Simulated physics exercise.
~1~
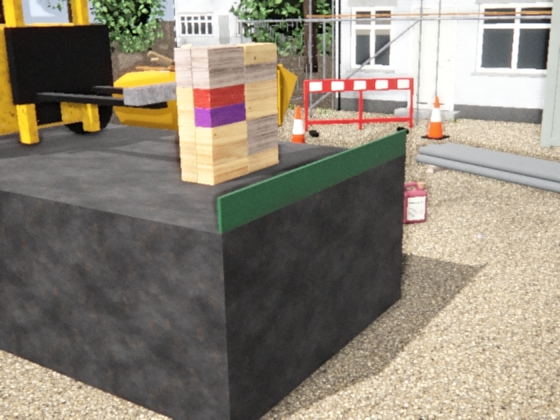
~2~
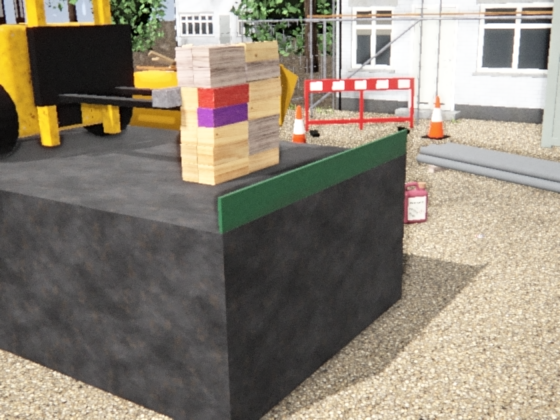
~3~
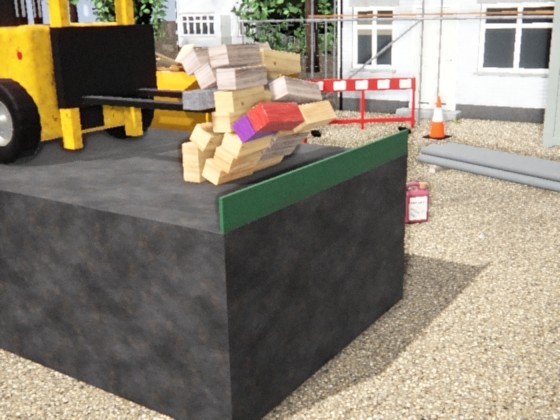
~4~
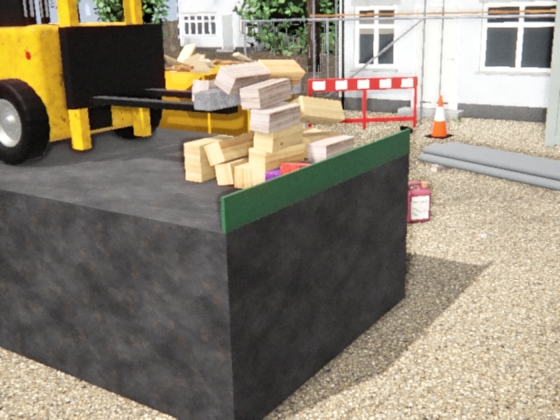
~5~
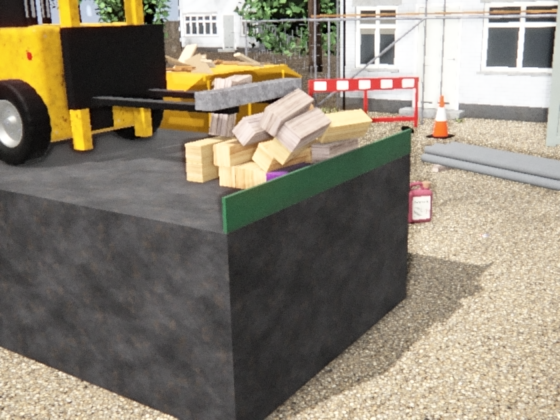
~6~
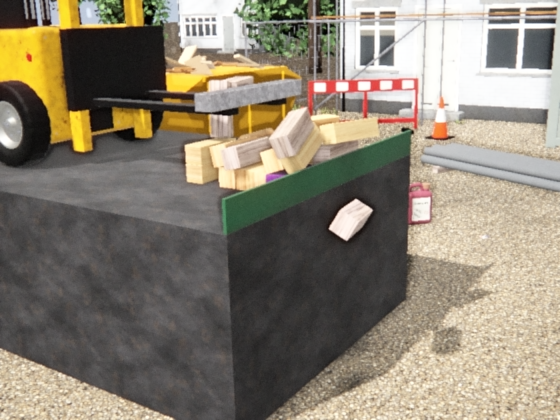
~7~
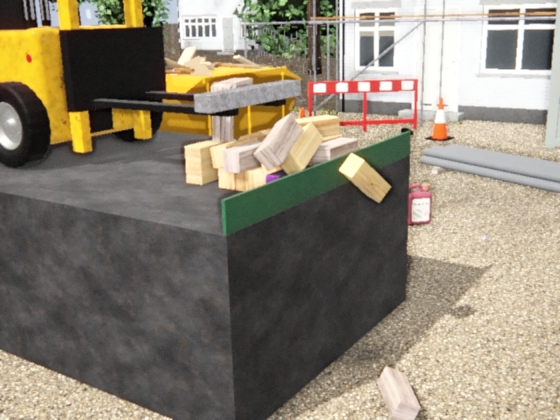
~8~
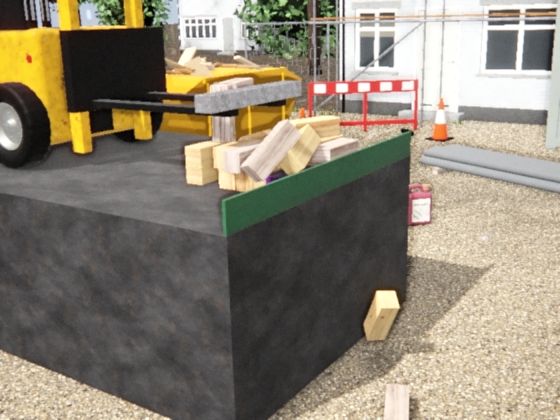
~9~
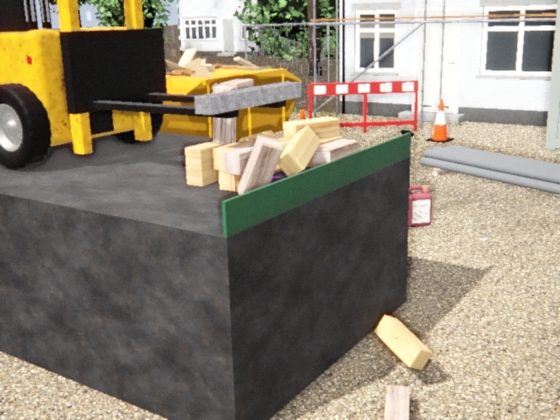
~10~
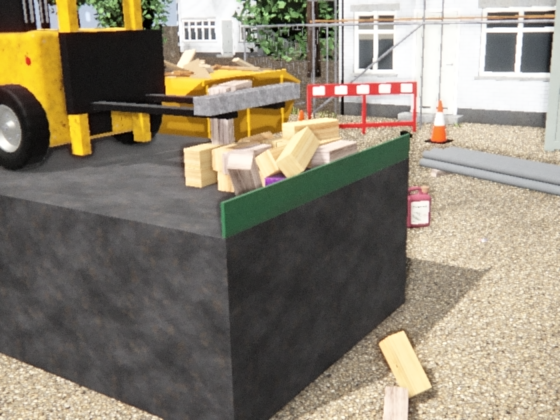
The clip shows a yellow forklift pushing a beam into a stacked block of timber offcuts on a dark platform, toppling it against a low green board; two pieces drop over the edge onto the gravel, while the rest stay heaped on top.
